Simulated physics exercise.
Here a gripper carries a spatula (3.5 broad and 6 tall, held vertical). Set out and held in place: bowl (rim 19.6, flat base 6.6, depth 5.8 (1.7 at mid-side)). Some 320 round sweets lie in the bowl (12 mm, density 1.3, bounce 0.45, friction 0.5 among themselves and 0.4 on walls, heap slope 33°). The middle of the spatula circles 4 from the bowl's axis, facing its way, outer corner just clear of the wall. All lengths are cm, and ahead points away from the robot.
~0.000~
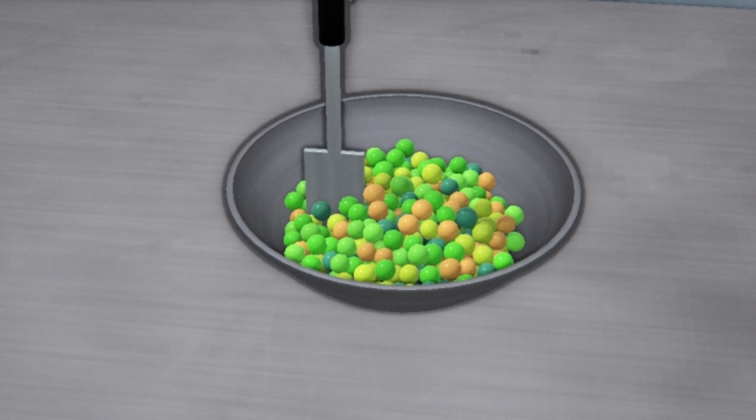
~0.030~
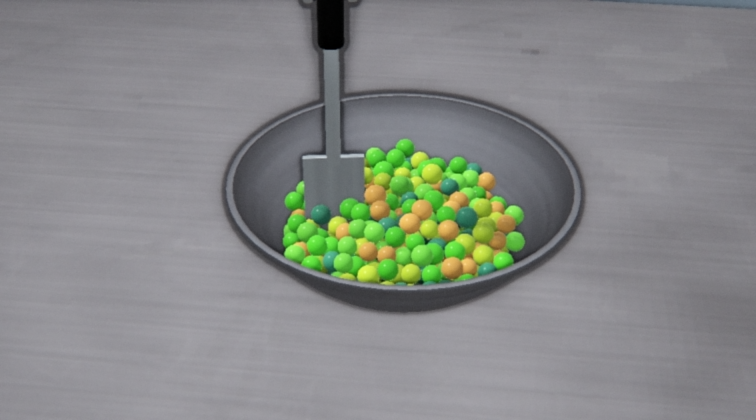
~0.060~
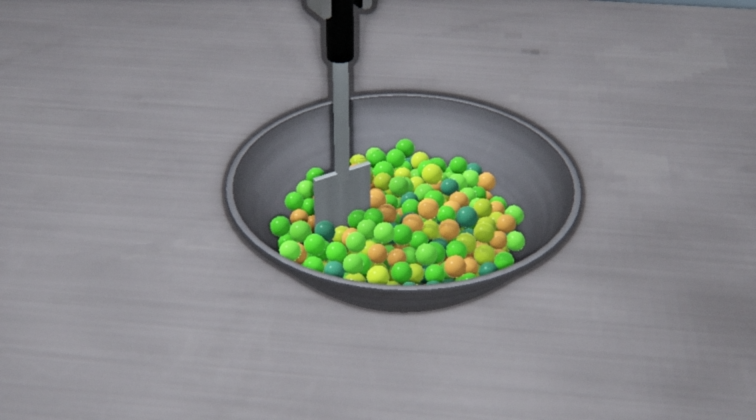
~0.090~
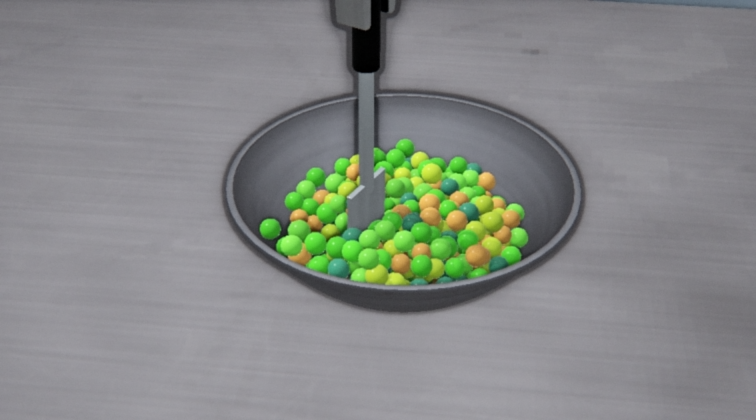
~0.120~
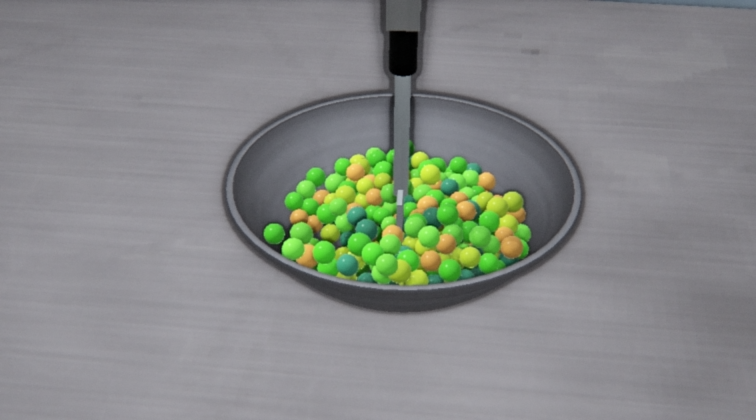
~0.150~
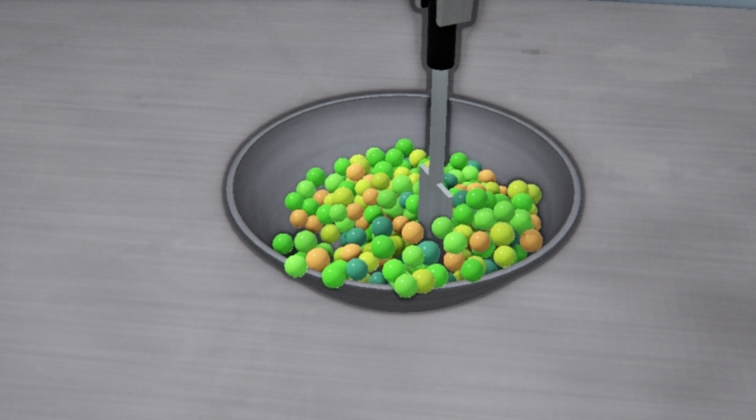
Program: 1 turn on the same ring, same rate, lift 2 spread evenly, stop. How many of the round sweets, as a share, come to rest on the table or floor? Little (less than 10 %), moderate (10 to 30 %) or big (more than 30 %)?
Share on the table or floor: Moderate (10 to 30 %).
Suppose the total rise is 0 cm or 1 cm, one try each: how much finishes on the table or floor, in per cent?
Some 25 and 20 per cent.
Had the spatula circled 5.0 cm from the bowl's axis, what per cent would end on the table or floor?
It would be near 20 per cent.
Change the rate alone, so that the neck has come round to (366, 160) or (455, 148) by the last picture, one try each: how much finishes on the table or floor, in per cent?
Some 0 and 25 per cent.
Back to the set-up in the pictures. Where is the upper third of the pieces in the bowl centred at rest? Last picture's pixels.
Around (422, 197).
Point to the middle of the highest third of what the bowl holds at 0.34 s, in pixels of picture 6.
Around (395, 150).
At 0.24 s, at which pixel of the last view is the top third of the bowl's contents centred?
At about (492, 175).
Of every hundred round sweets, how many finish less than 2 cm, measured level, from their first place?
Some 25 per cent.
After 0.24 s, 210° round, highest piece 10 above the table; 301 in the bowl, 8 on the table or floor, 16 in flight or on the tool.
After 0.34 s, 297° round, highest piece 9 above the table; 291 in the bowl, 25 on the table or floor, 9 in flight or on the tool.
After 0.58 s, 0° round, highest piece 5 above the table; 265 in the bowl, 60 on the table or floor.
After 1.28 s, 0° round, highest piece 5 above the table; 265 in the bowl, 60 on the table or floor.
In the end, 265 in the bowl, 60 on the table or floor. That is 18 % on the table or floor.
